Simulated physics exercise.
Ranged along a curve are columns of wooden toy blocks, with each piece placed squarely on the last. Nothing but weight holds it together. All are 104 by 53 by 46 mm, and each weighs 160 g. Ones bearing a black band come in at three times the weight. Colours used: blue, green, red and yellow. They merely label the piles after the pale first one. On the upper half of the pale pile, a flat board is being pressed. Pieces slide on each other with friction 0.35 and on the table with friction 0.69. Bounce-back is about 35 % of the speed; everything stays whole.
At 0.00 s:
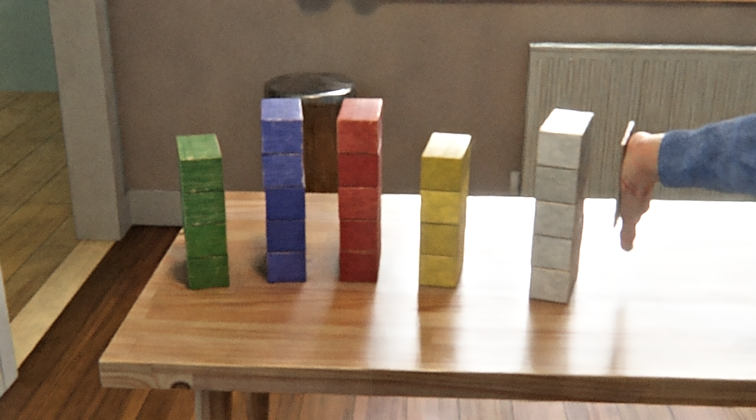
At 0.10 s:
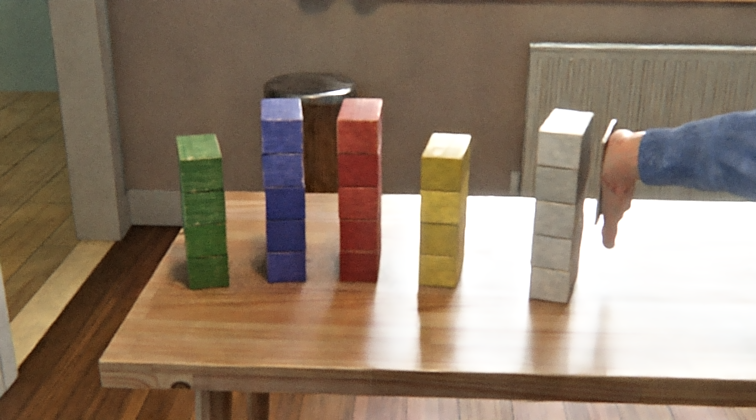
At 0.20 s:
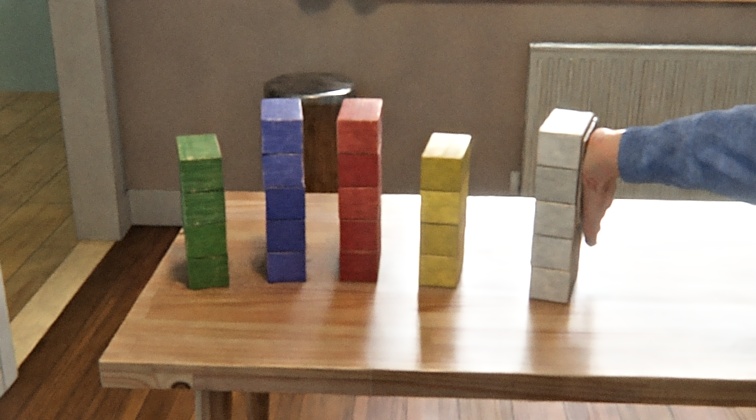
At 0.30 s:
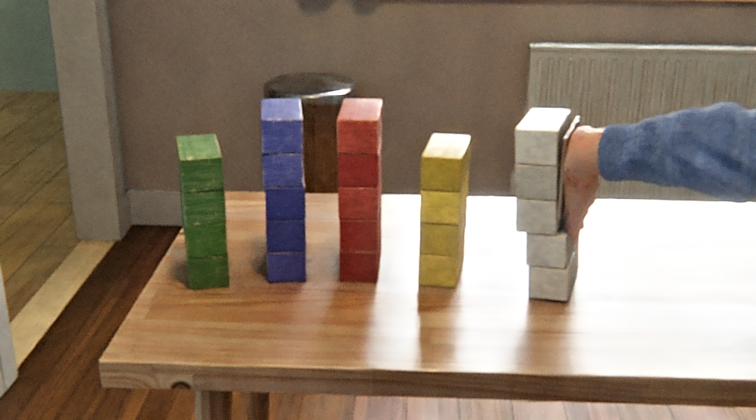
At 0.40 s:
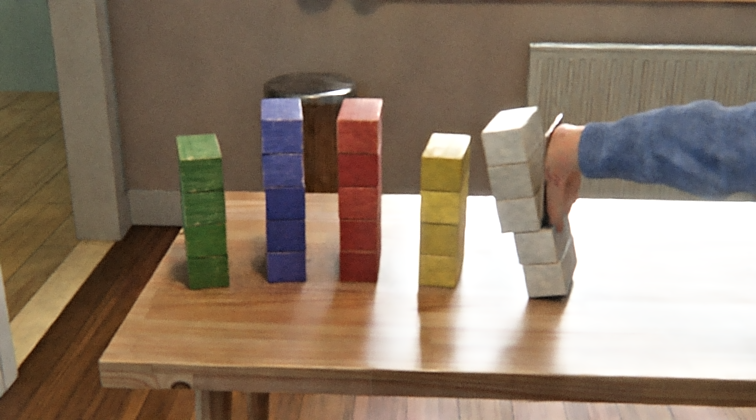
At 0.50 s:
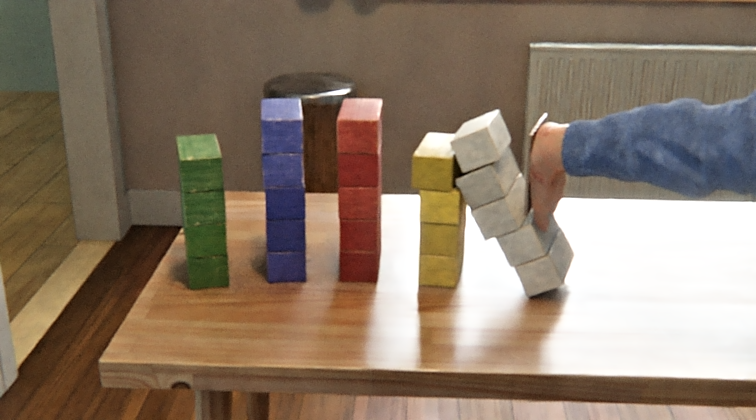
A hand in a blue sleeve reaches in from the right over a wooden table in a room with a radiator, seen from slightly above by a still camera. Five block stacks stand across it: green, blue, red, yellow and white. The hand presses a thin board leftward against the white stack, which shifts, then leans until its upper blocks touch the yellow stack, nudging its top block left.
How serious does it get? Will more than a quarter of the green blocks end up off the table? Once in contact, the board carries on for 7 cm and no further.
The share off the table exceeds a quarter.
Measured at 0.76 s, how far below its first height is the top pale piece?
I'd put it at close to 6 cm below where it started.
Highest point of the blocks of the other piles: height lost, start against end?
I'd put it at around 8 cm.
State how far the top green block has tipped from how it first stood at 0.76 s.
0°.
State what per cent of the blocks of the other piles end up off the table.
My estimate is roughly 30 per cent.
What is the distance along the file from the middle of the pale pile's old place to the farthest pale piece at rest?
Distance along: Near 22 cm.
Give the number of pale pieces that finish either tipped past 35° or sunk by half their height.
Exactly 5 of the pale pieces.
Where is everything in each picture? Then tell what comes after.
In the first picture (places mark the middle of the side facing us), board (620, 176) 46 mm short; top green block (202, 175); top yellow block (441, 175); the rest undisturbed.
The second picture shows board (601, 173) 23 mm short; top green block (202, 175).
The third picture shows board (582, 171) 1 mm in; top green block (202, 175).
The fourth picture shows board (563, 169) 23 mm in, top of the pale pile leaning 4°; top green block (202, 175); the rest undisturbed.
The fifth picture shows board (544, 167) 46 mm in, top of the pale pile leaning 14°; top green block (202, 175); the rest undisturbed.
The sixth picture shows board (528, 165) 7 cm in, top of the pale pile leaning 27°; top green block (202, 175); top yellow block (432, 174) shifted 10 mm; one has shifted.
After 0.76 s, 5 of the pale pile down; none of the 4 green blocks off the table (0 of 18 in all colours); top green block unmoved; top yellow block leaning 22°.
After 1.28 s, 5 of the pale pile down; none of the 4 green blocks off the table (0 of 18 in all colours); top green block leaning 11°; top yellow block leaning 33°, 40 mm lower.
After 1.66 s, 5 of the pale pile down; 3 of the 4 green blocks off the table (5 of 18 in all colours); top green block upside down; top blue block on its side.
After 2.08 s, 5 of the pale pile down; 3 of the 4 green blocks off the table (5 of 18 in all colours); top green block leaning 22°, 88 cm lower; top blue block on its side.
By the end (2.3 s), 5 of the pale pile down; 3 of the 4 green blocks off the table (5 of 18 in all colours); top green block on its side; top blue block on its side. That is 75 per cent.
